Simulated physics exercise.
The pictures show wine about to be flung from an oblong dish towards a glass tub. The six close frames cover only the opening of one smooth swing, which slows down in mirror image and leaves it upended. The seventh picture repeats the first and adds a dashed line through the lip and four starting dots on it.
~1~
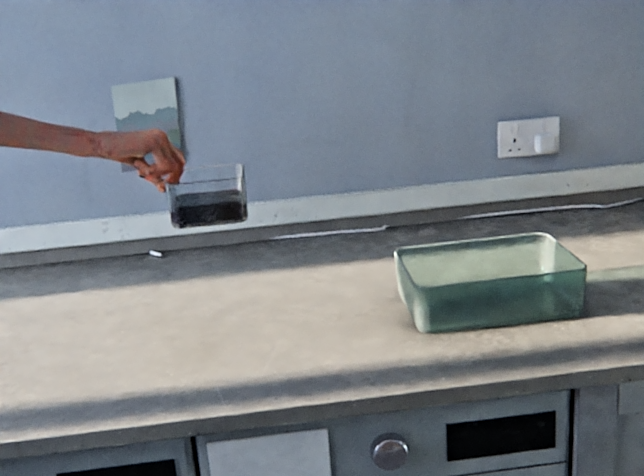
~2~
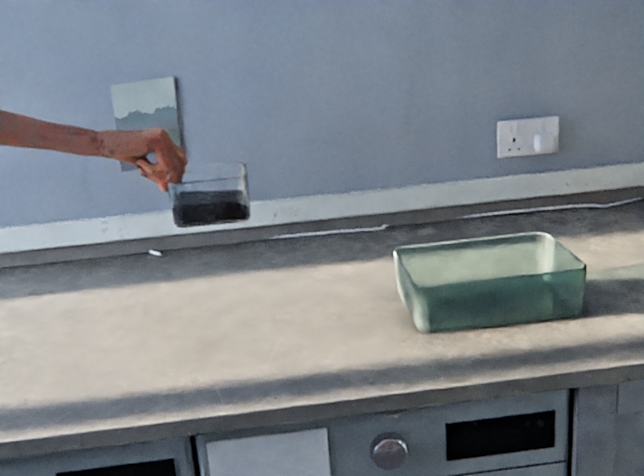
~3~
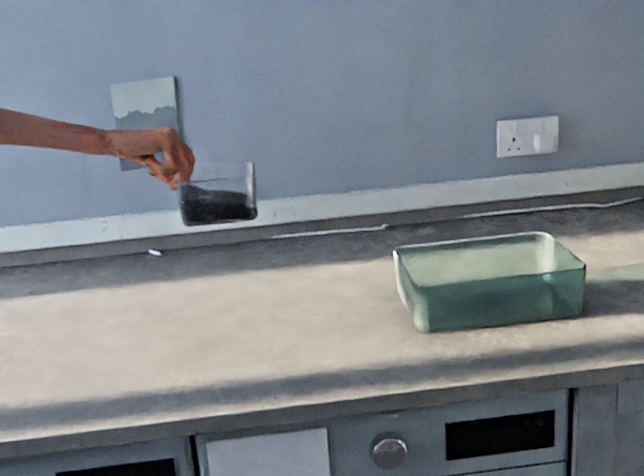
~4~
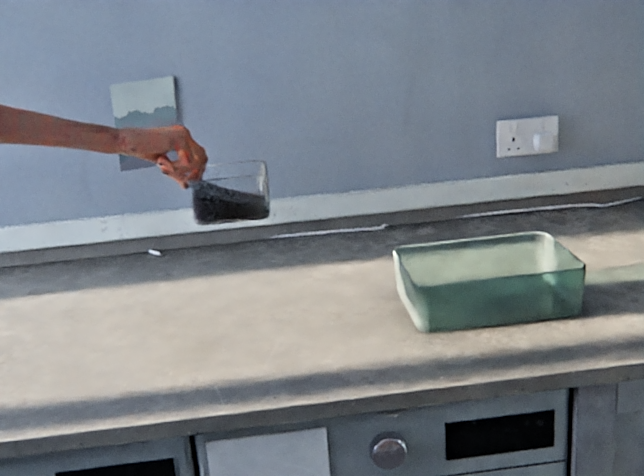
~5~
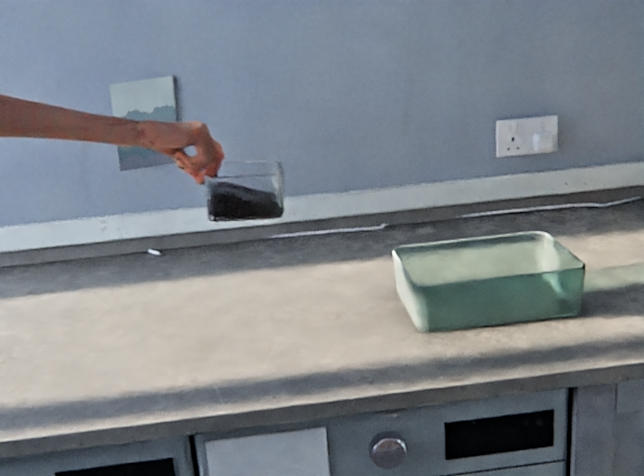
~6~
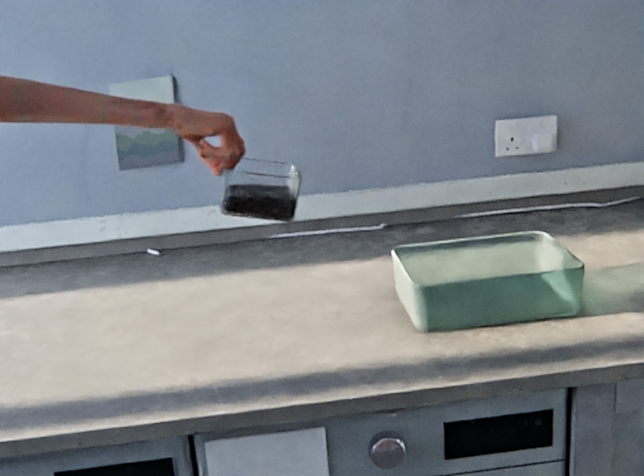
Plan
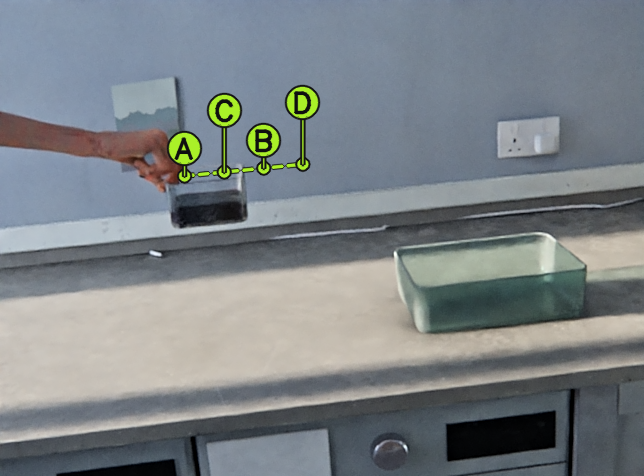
The clip opens with a hand at the left holding a small, clear oblong dish of dark contents above a worktop, with a green glass tub standing to the right. The hand carries the dish a short way rightward, then tips it slightly, the dark contents still inside.
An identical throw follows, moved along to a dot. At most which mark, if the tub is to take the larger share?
That is dot D.
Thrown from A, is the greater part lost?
Yes, it does.
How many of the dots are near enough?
One of them.
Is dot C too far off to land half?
Yes, that goes wrong.
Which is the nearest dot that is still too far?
That is dot B.
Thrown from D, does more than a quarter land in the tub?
Yes.
On the marked copy, A at (184, 176); B at (263, 168); C at (224, 172); D at (302, 164).
Choosing A, about 0 % lands in the tub, 100 % falls short.
Choosing B, about 22 % lands in the tub, 77 % falls short.
Choosing C, about 0 % lands in the tub, 100 % falls short.
Choosing D, about 76 % lands in the tub, 22 % falls short.
